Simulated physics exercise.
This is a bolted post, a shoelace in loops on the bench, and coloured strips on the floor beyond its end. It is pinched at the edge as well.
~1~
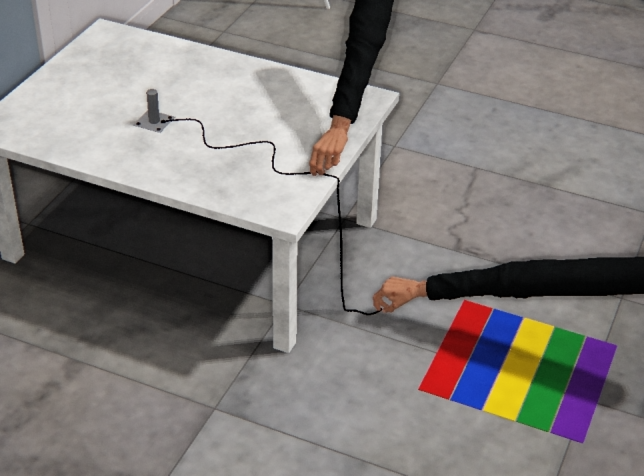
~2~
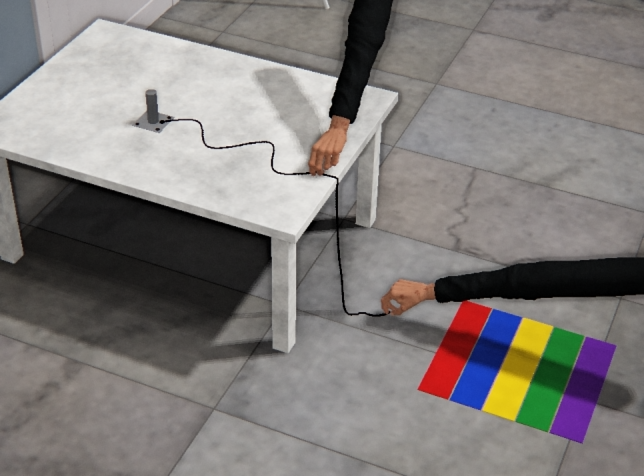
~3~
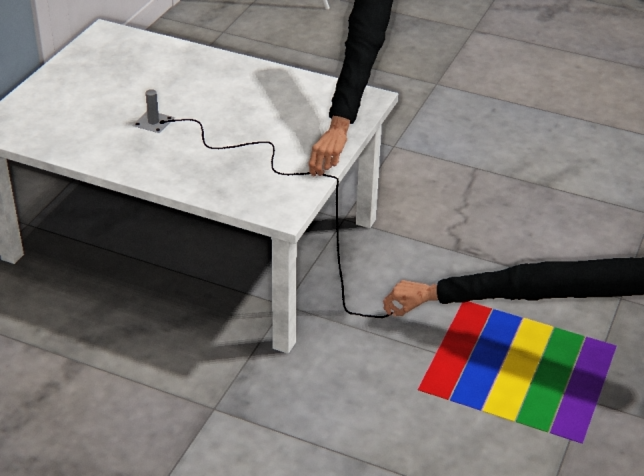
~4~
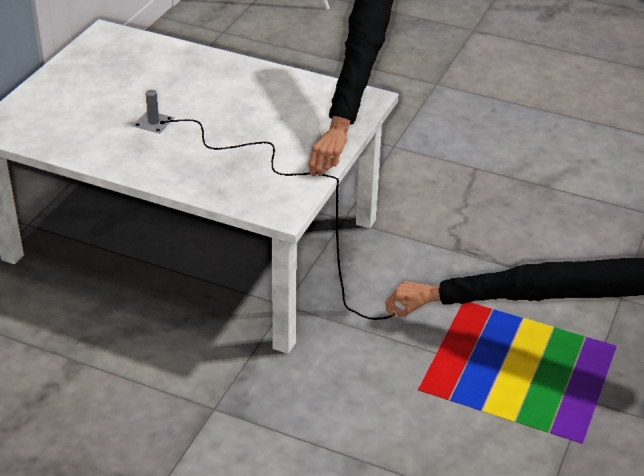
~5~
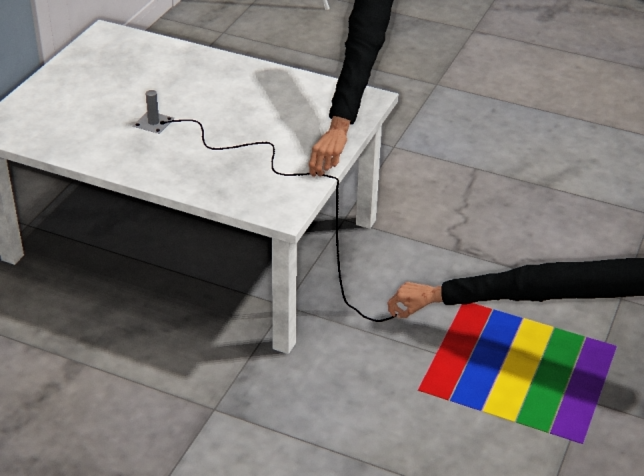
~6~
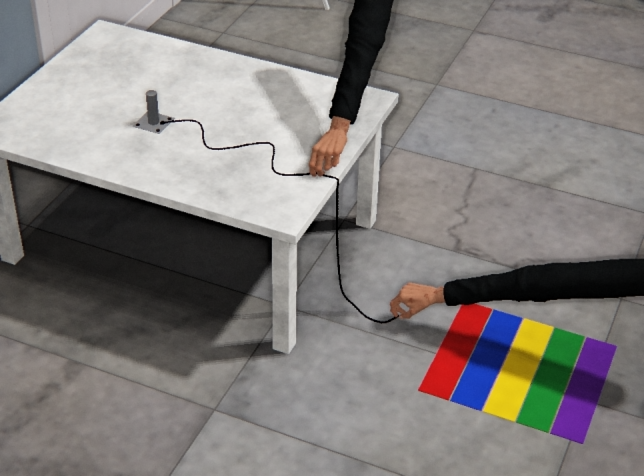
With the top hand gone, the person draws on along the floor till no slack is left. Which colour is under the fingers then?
It halts on the green strip.
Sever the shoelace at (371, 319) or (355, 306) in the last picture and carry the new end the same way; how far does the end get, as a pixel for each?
The places are (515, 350) and (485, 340).
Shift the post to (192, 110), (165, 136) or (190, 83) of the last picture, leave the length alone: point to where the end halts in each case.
The places are (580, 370), (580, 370) and (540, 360).
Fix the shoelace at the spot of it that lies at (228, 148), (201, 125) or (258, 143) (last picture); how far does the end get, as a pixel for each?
About (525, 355), (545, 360) and (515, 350).
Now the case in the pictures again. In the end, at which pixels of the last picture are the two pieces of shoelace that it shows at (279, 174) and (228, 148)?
Near (343, 181) and (254, 151).
Early on, end near (489, 343); over blue.
Midway, end near (529, 355); over yellow.
At the end of the slack, end near (555, 363); over green. Over green.
